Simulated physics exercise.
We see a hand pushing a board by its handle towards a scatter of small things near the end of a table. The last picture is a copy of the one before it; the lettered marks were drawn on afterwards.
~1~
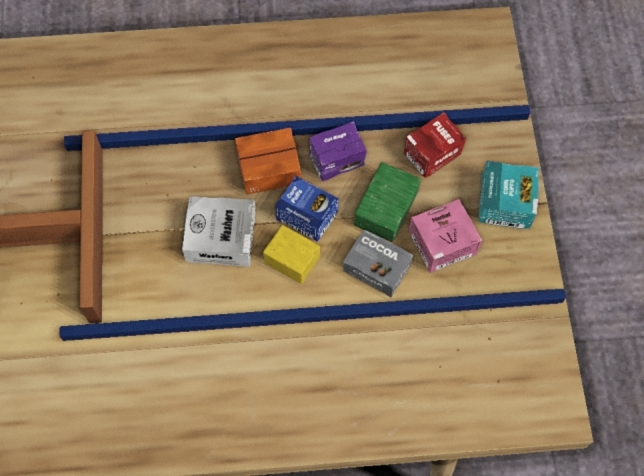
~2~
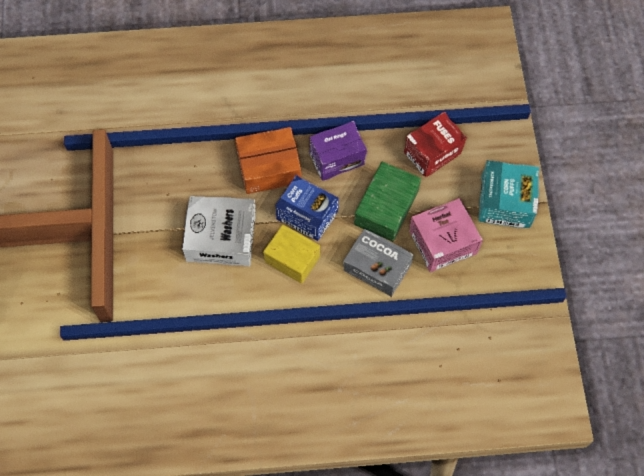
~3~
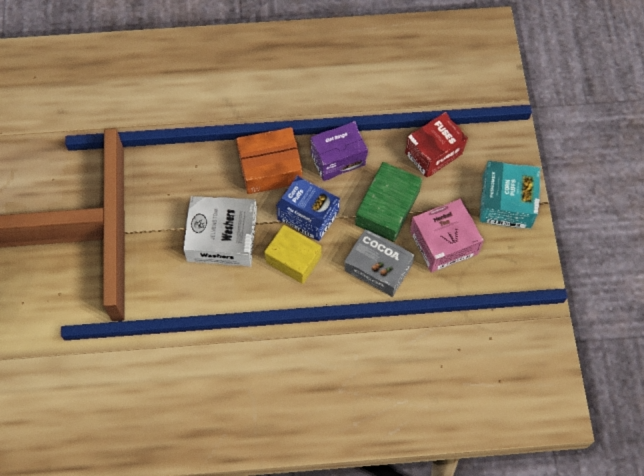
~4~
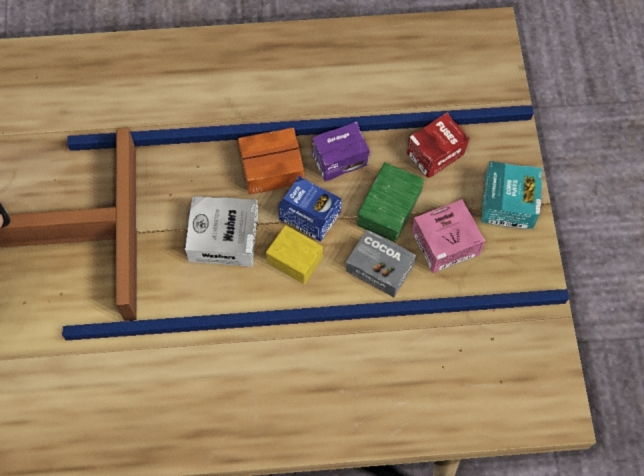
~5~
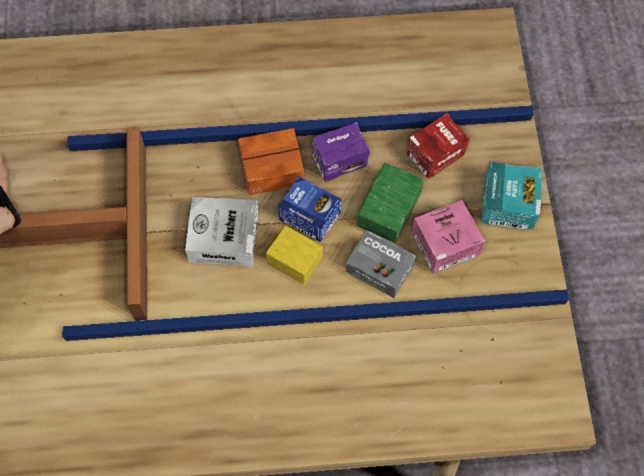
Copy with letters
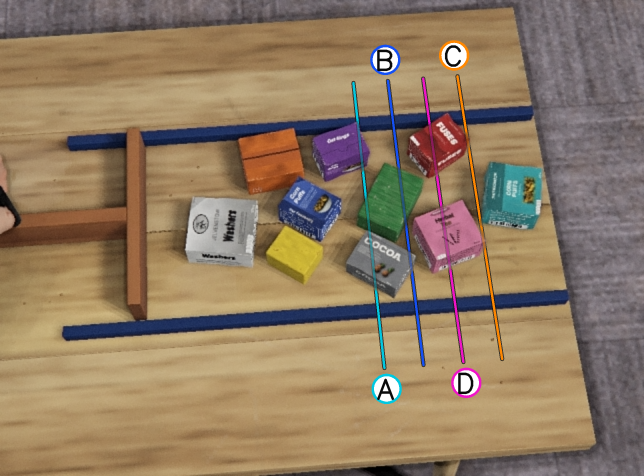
A wooden board slid slowly to the right between two blue rails on a table, pushed by its handle, with a hand coming into view at the left, while the colourful little boxes stayed still.
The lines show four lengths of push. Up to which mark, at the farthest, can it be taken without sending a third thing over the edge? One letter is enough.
Line B.
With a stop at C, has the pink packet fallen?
Yes.
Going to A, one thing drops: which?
The turquoise packet.
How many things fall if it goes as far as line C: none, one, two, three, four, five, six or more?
In all, six or more.
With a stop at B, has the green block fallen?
No.
On the marked copy, A at (368, 217); B at (405, 214); C at (478, 209); D at (442, 211).
With B. Early on, board (231, 206); yellow block (328, 264); blue packet (337, 205).
Further on, board (328, 199); turquoise packet (538, 182); pink packet (527, 237).
At the end, board (402, 194); pink packet over the edge; turquoise packet over the edge; two fallen.
As for the rest, A is within the limit but short; C drops seven; D drops five.
